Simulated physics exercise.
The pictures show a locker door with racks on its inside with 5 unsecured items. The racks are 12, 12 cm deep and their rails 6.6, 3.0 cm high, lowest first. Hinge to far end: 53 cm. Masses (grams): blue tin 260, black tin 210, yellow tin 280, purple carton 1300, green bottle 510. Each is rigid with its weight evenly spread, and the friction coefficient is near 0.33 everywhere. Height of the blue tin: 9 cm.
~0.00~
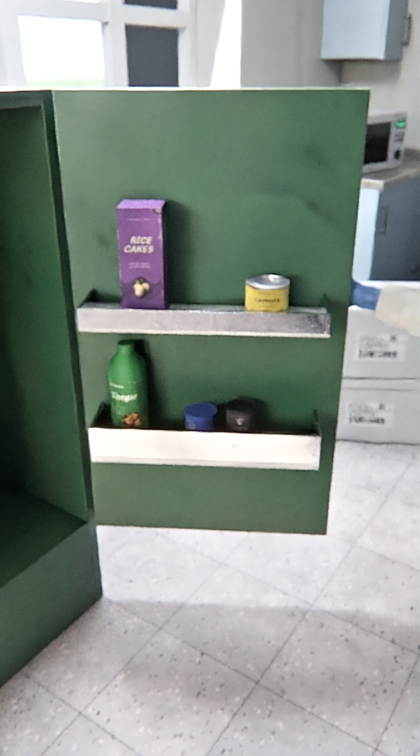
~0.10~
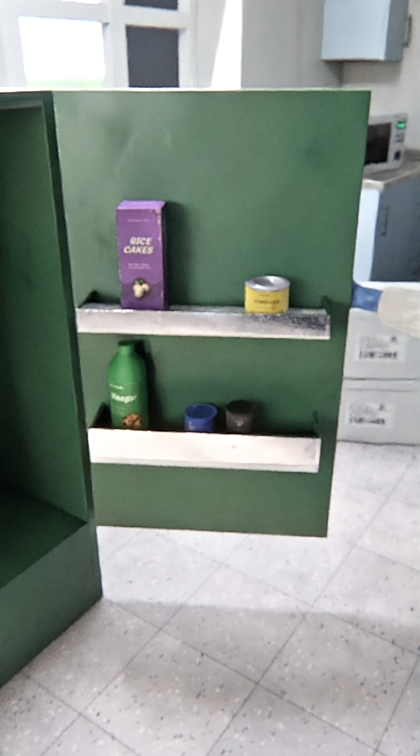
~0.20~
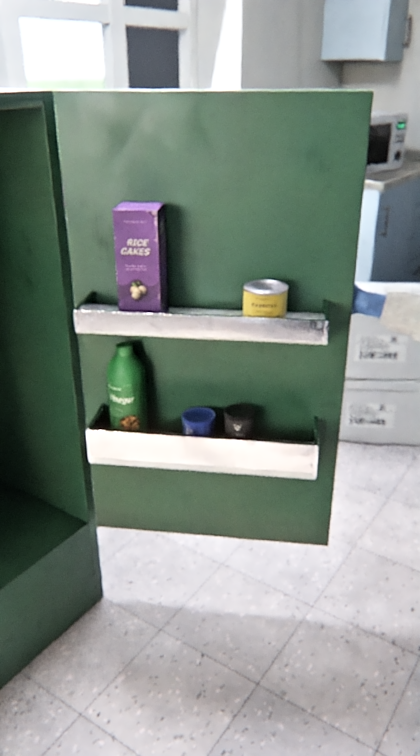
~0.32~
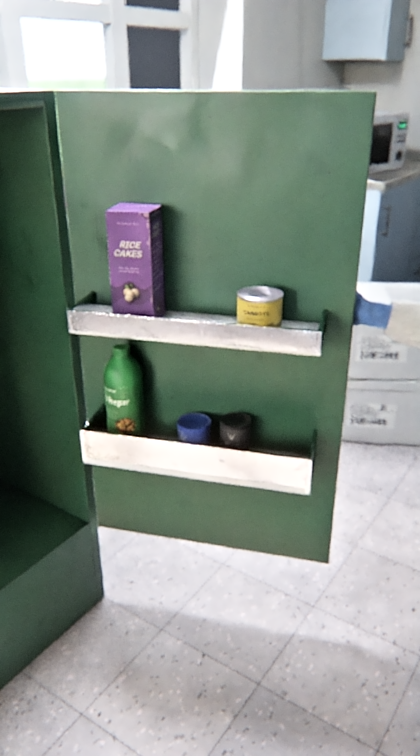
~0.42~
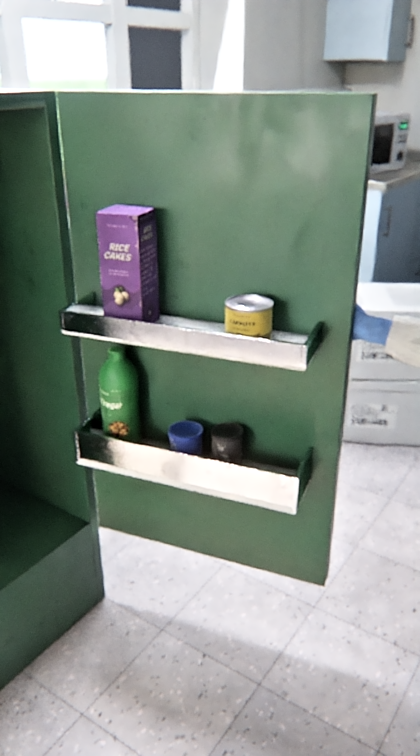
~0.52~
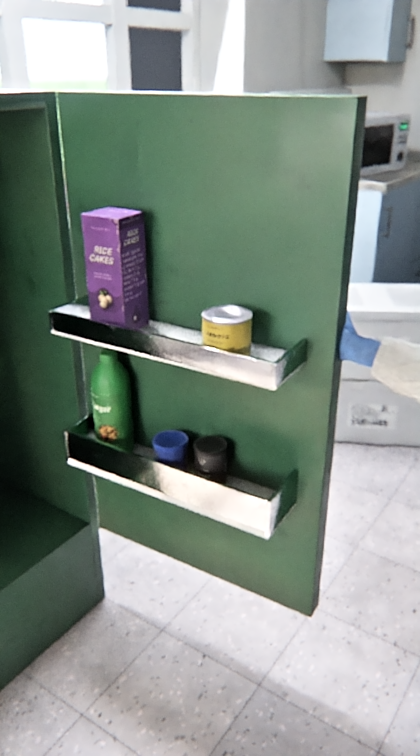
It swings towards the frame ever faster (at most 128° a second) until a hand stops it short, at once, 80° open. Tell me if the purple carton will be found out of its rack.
The purple carton remains in the rack.
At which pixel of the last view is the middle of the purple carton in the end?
Near (87, 276).
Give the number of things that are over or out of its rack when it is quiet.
That comes to 0.
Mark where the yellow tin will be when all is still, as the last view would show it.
At about (183, 349).
By 0.62 s, door at 81°.
By 0.72 s, door at 80°; purple carton 2 cm from its spot near (87, 276); black tin 3 cm from its spot; blue tin 2 cm from its spot.
When it is over (1.3 s), all 5 within 5 cm of the start. In the last view, purple carton near (87, 276).
